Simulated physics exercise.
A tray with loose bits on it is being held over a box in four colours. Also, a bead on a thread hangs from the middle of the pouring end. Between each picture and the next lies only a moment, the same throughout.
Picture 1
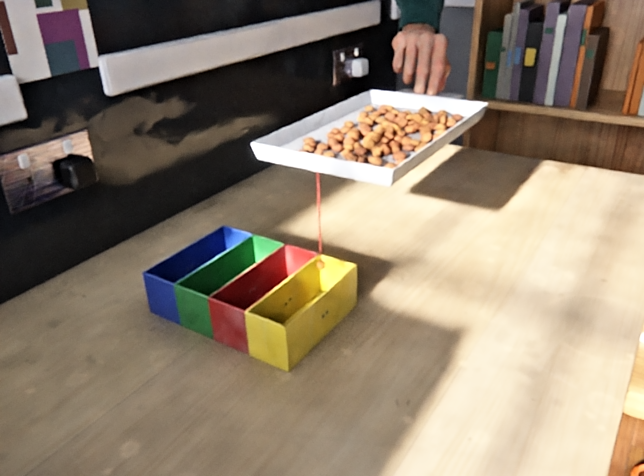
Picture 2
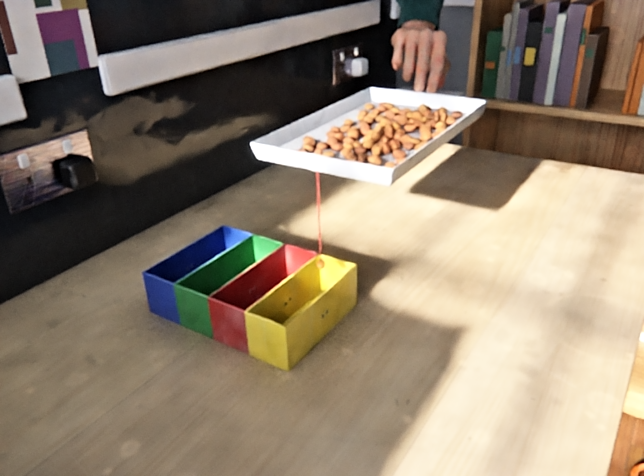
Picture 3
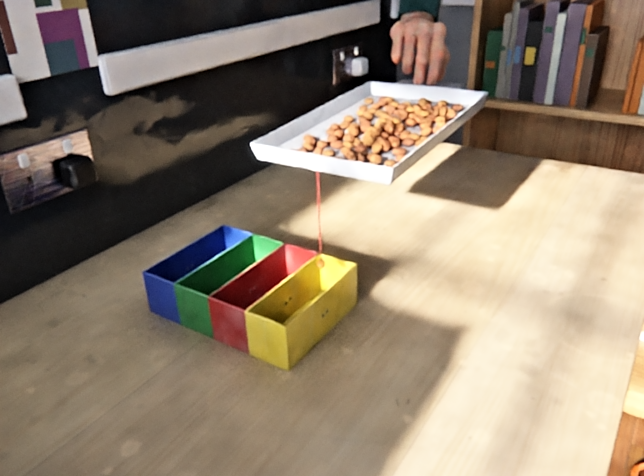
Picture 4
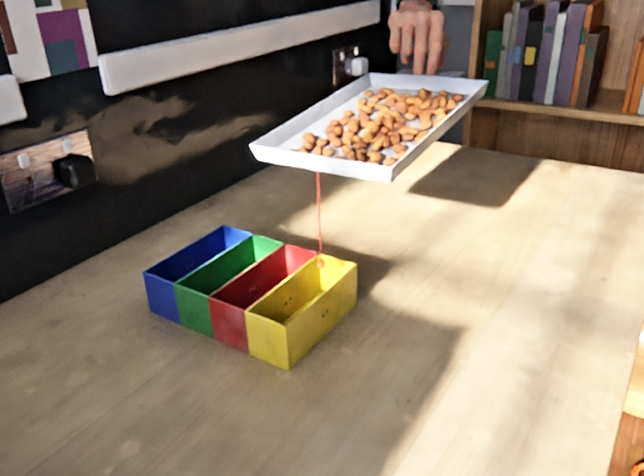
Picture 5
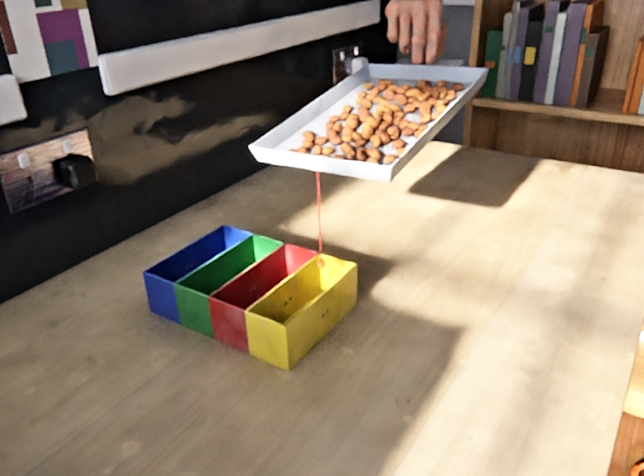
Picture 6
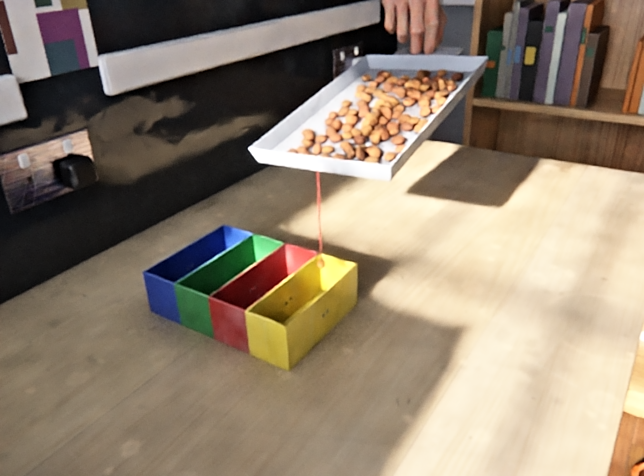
A hand raises the far end of a white tray of brown pieces above a four-coloured box.
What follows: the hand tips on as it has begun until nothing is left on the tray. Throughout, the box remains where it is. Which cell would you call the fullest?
I would call the red cell the fullest.
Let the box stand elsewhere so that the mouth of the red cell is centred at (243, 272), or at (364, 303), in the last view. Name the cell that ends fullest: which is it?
For the first spot I'd say the red one, and for the second spot blue.
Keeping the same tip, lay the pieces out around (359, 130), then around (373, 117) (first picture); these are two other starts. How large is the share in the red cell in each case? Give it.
The first start yields 50 per cent, the second 50 per cent.
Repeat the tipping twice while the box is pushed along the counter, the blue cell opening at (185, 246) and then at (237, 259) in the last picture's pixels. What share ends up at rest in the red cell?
Respectively 50 percent and 20 percent.
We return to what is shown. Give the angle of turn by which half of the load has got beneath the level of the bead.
About 95°.
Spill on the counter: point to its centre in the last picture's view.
I'd put the middle somewhere around (298, 416) in the last picture.
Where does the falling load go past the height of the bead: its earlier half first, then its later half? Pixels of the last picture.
I'd put it at roughly (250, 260), and after that at roughly (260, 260).
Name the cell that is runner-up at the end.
Number two is green.
Soon after the last picture, tray tipped steeply; nearly all on the tray; a stray few falling or outside the box.
A little later, tray tipped right over; a small part on the tray; about a third in the red cell; about a quarter in the green cell; a small part in the yellow cell; about a quarter falling or outside the box.
Later still, tray tipped past a quarter turn; about half in the red cell; about a quarter in the green cell; about a quarter in the yellow cell; a small part falling or outside the box.
At rest, tray tipped past a quarter turn; about half in the red cell; about a quarter in the green cell; about a quarter in the yellow cell; none in the blue cell; a small part outside the box.
